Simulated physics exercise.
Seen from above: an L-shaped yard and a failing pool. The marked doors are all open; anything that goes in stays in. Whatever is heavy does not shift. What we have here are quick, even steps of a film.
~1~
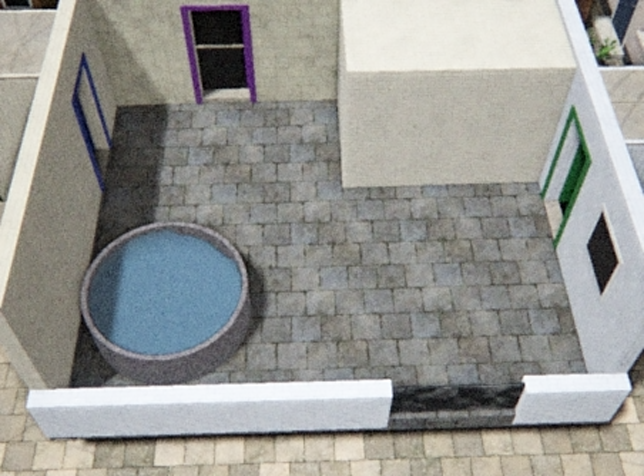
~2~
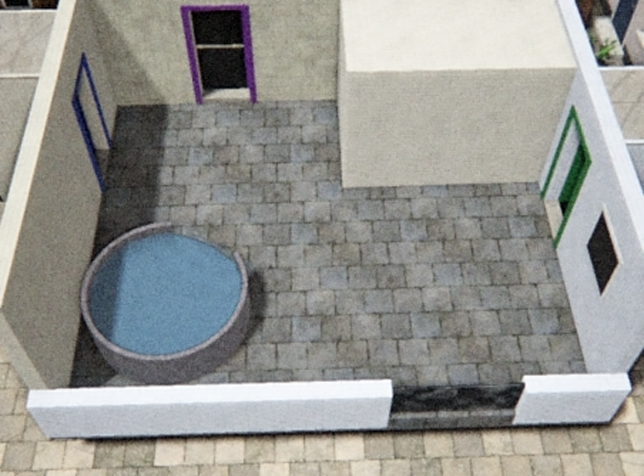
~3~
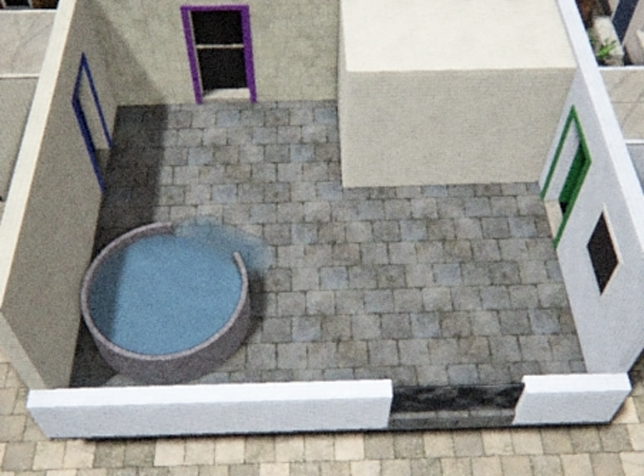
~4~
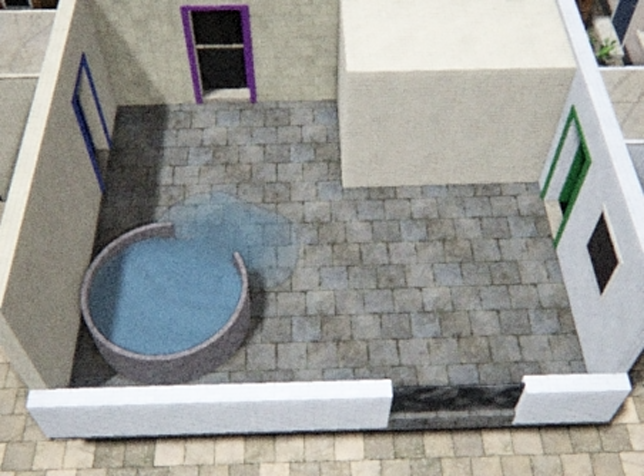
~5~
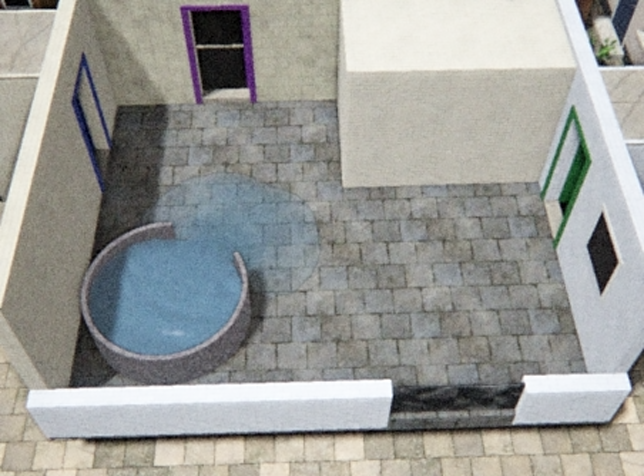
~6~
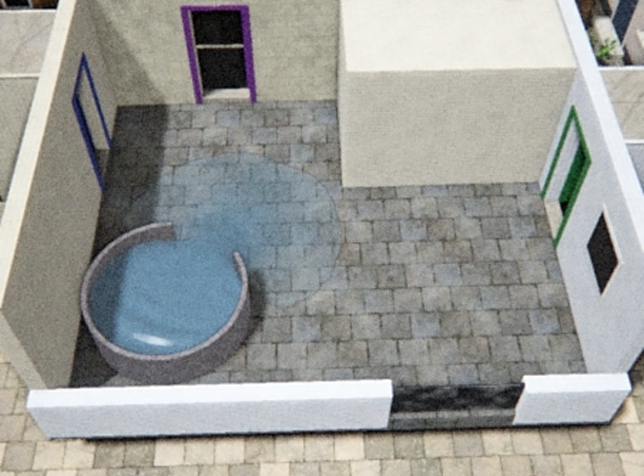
An L-shaped yard paved in grey stone, seen from above by a still camera, lies inside pale walls with a low white wall in front. A round grey pool of blue water sits at the left, with a blue-framed door beside it, a purple-framed one behind and a green-framed one at right. A gap opens in the pool's far side, and water pours out, spreading thinly backward and rightward across the paving.
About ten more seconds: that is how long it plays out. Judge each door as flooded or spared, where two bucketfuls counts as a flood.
The blue door is flooded, the purple door is flooded, the green door is flooded.
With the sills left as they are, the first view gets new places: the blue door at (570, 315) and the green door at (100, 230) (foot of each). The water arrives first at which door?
The purple-painted one.
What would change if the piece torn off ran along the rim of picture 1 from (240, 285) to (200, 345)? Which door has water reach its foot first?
The green-painted one.
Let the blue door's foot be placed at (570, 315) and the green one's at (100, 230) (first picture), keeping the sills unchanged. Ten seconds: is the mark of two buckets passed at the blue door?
My guess is that the blue door does not reach it by then.
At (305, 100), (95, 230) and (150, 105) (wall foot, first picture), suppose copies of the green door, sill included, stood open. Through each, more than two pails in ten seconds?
Reading them off: Comes out higher, comes out lower, comes out higher.
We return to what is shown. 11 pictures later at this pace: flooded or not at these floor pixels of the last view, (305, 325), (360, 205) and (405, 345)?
Point 1: Not wet; point 2: Drenched; point 3: Not wet.
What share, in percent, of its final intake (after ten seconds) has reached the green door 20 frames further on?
Estimate: Some 20 per cent.
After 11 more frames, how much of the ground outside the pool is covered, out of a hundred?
About 45 %.
A moment on, water covers 40 % of the floor; the blue door not reached, the purple door wet at the sill, nothing in, the green door not reached.
Next, water covers 45 % of the floor; the blue door wet at the sill, nothing in, the purple door over two buckets in, the green door not reached.
Then, water covers 50 % of the floor; the blue door wet at the sill, nothing in, the purple door far over two buckets in, the green door over two buckets in.
Later, water covers 70 % of the floor; the blue door over two buckets in, the purple door far over two buckets in, the green door far over two buckets in.
In the end, water covers 95 % of the floor; the blue door far over two buckets in, the purple door far over two buckets in, the green door far over two buckets in.
